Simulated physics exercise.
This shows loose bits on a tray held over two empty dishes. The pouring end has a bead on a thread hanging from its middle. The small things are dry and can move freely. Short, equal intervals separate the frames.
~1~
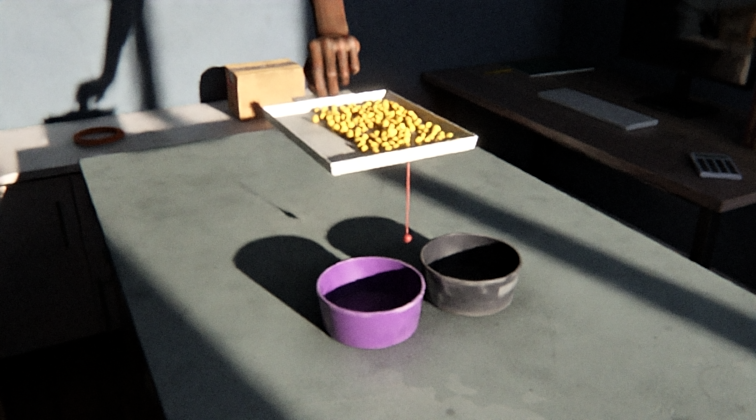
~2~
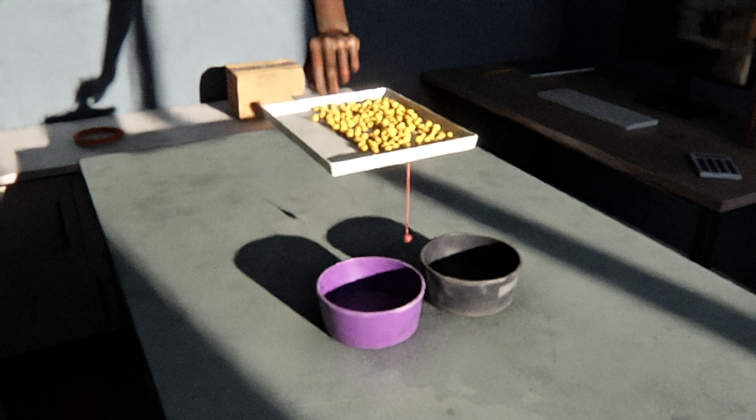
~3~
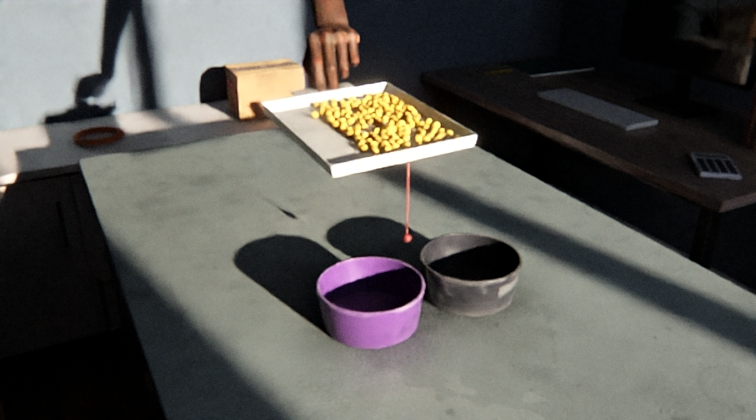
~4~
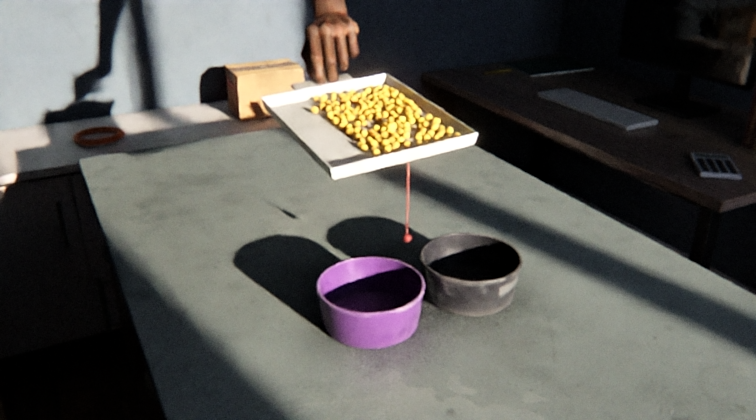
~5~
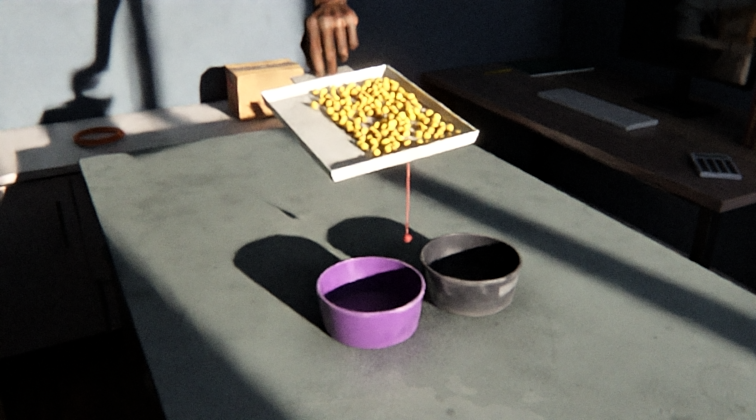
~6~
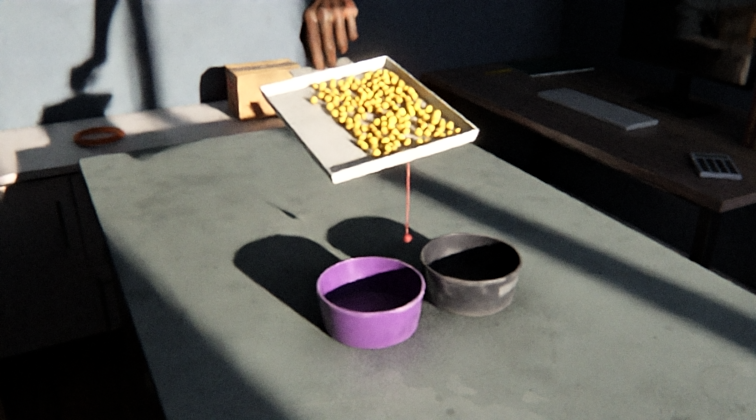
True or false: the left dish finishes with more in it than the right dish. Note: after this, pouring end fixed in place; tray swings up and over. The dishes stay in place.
True.
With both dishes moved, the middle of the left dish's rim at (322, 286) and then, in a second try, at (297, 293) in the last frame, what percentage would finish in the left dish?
Roughly 50% on the first try and 10% on the second.
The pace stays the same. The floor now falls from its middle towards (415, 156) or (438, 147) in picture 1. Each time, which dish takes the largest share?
The first tilt favours the dish to the right, the second the dish to the right.
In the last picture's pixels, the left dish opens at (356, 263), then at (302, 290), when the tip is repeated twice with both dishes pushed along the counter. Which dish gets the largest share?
The leftmost dish, then the rightmost dish.
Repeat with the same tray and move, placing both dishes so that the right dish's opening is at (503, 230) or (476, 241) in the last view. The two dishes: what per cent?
Near 20 and 80 percent respectively.
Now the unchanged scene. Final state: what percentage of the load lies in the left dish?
Around 70 per cent.
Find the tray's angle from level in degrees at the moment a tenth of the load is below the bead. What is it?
The tilt then is about 90°.
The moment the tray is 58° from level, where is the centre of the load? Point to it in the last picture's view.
Near the pixel (365, 141).
Shortly afterwards, tray tipped steeply; all but a few on the tray; only a few in the left dish; only a few in the air.
Next, tray tipped right over; the bulk on the tray; a little in the left dish; only a few outside both; a little in the air.
Some moments later, tray tipped past a quarter turn; near two thirds in the left dish; only a few in the right dish; near a third outside both.
In the end, tray tipped past a quarter turn; near two thirds in the left dish; only a few in the right dish; near a third outside both.
